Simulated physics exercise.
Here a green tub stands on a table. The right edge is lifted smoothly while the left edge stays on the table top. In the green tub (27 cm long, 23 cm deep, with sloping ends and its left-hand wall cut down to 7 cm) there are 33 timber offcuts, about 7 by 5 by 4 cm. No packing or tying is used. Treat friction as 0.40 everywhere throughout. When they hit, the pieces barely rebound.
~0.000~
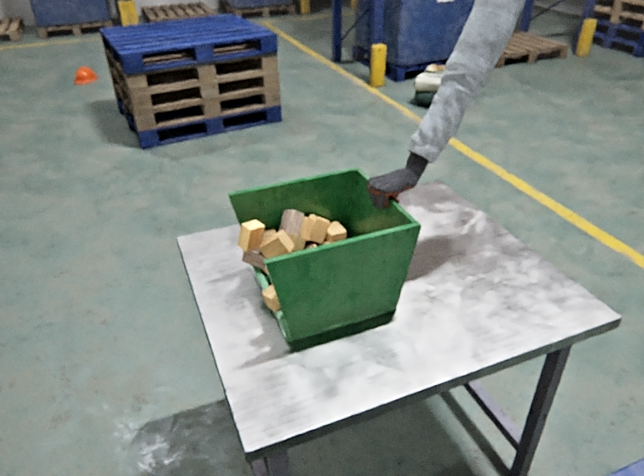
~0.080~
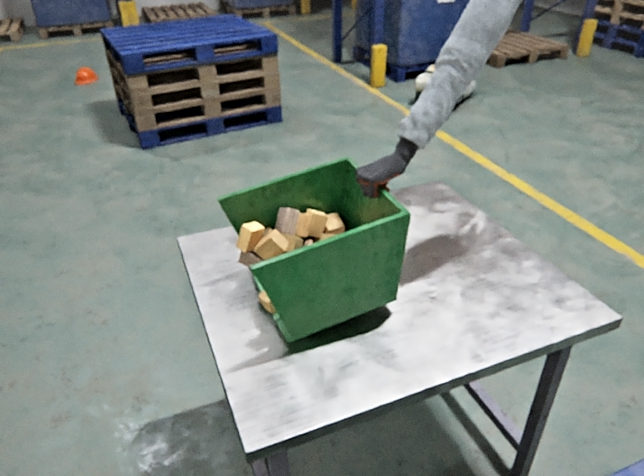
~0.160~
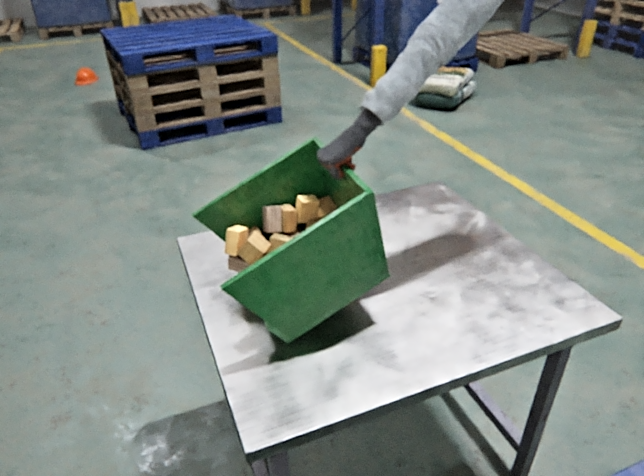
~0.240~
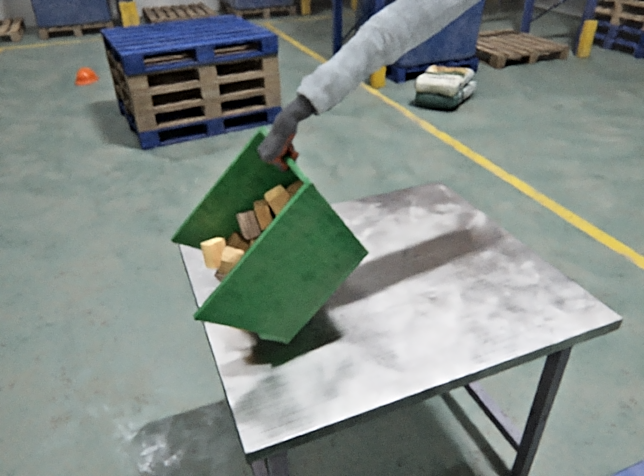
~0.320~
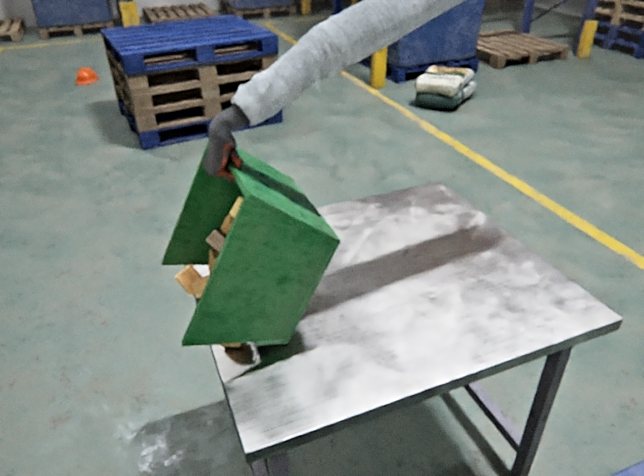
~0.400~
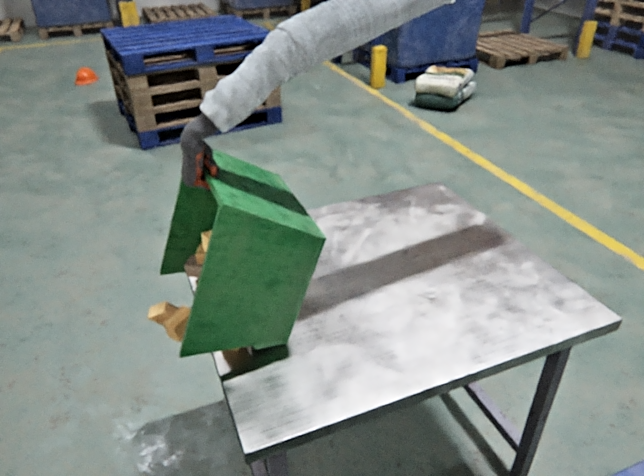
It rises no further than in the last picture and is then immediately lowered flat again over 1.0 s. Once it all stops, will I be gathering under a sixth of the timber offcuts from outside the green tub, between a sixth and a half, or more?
It spills beyond half.
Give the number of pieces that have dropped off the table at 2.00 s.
Number of pieces - roughly 16.
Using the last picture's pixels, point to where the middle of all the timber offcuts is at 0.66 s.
Pixel (218, 308), give or take.
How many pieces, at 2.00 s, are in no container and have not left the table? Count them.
Near 8, by my count.
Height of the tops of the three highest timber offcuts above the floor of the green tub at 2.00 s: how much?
About 7 cm.
After 0.66 s, tilt 57°; 13 of 33 out of the green tub.
After 0.98 s, tilt 26°; 22 of 33 out of the green tub.
After 1.42 s, tilt 0°; 22 of 33 out of the green tub.
When it is over (at 2.00 s), 22 of 33 out of the green tub. Asked share, 22 of 33, 67 per cent.
